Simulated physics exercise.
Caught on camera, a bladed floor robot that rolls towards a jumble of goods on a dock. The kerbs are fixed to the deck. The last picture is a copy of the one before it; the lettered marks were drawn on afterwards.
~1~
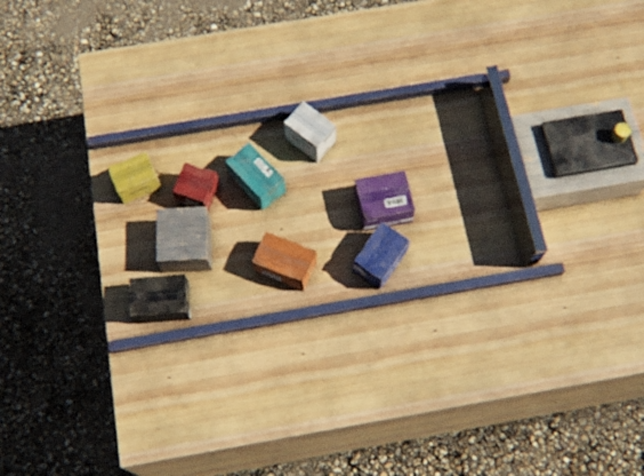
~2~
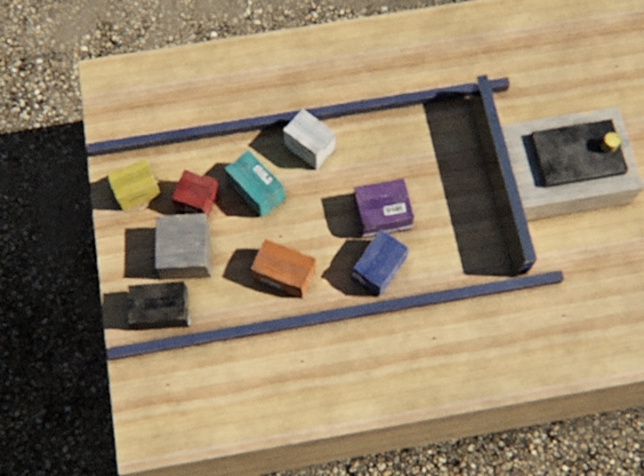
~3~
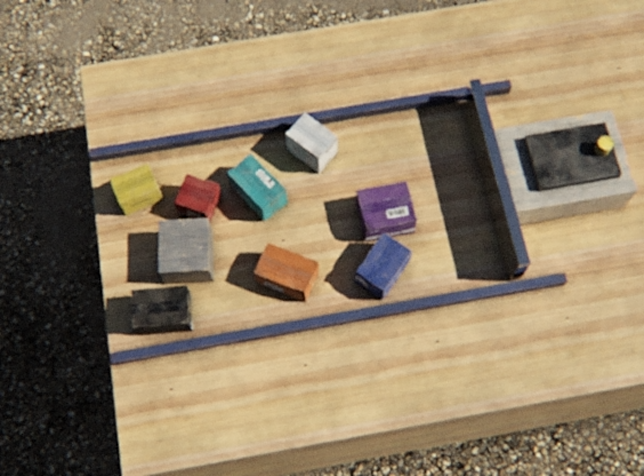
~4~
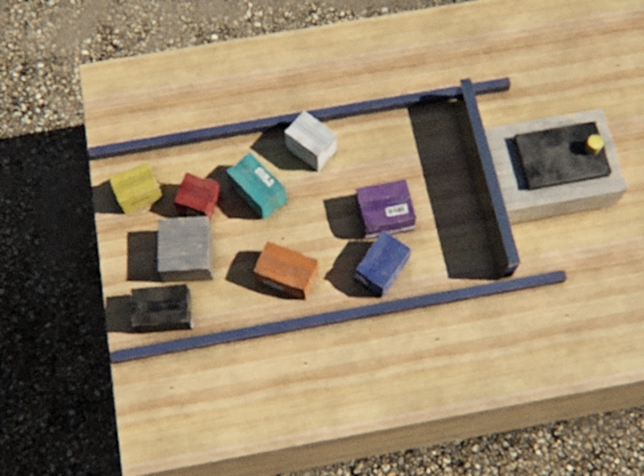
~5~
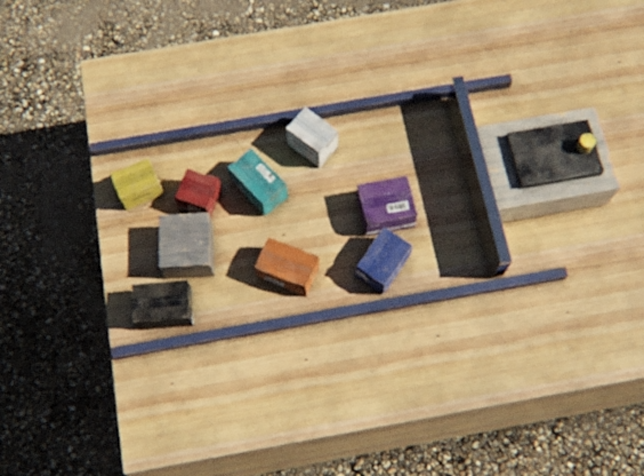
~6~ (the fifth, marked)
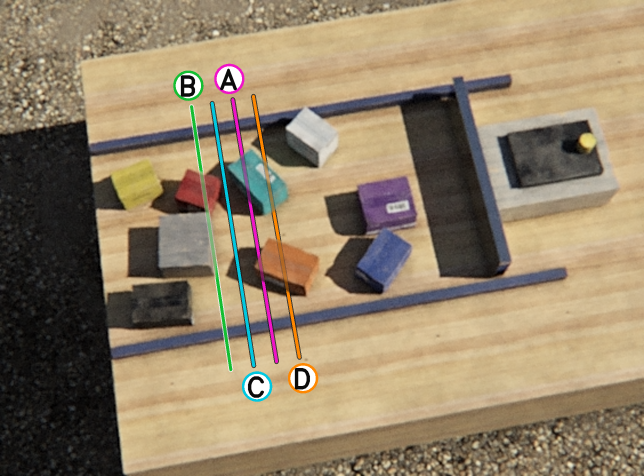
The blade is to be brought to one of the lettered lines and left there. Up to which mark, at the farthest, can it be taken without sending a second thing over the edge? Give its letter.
No farther than B.
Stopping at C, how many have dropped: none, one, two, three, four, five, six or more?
By then, none.
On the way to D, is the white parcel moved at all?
Yes.
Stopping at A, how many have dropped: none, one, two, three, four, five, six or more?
The count is none.
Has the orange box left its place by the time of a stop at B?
Yes.
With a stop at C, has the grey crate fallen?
No.
On the marked copy, A at (254, 224); B at (210, 231); C at (232, 228); D at (275, 220).
Following B. Soon after the start, robot (452, 171); blue parcel (363, 269); purple parcel (354, 212).
Later, robot (355, 187); grey crate (180, 246); orange box (224, 280).
In the end, robot (279, 200); black parcel (108, 314); grey crate (113, 248); none fallen.
As for the rest, A is within the limit but short; C is within the limit but short; D is within the limit but short.
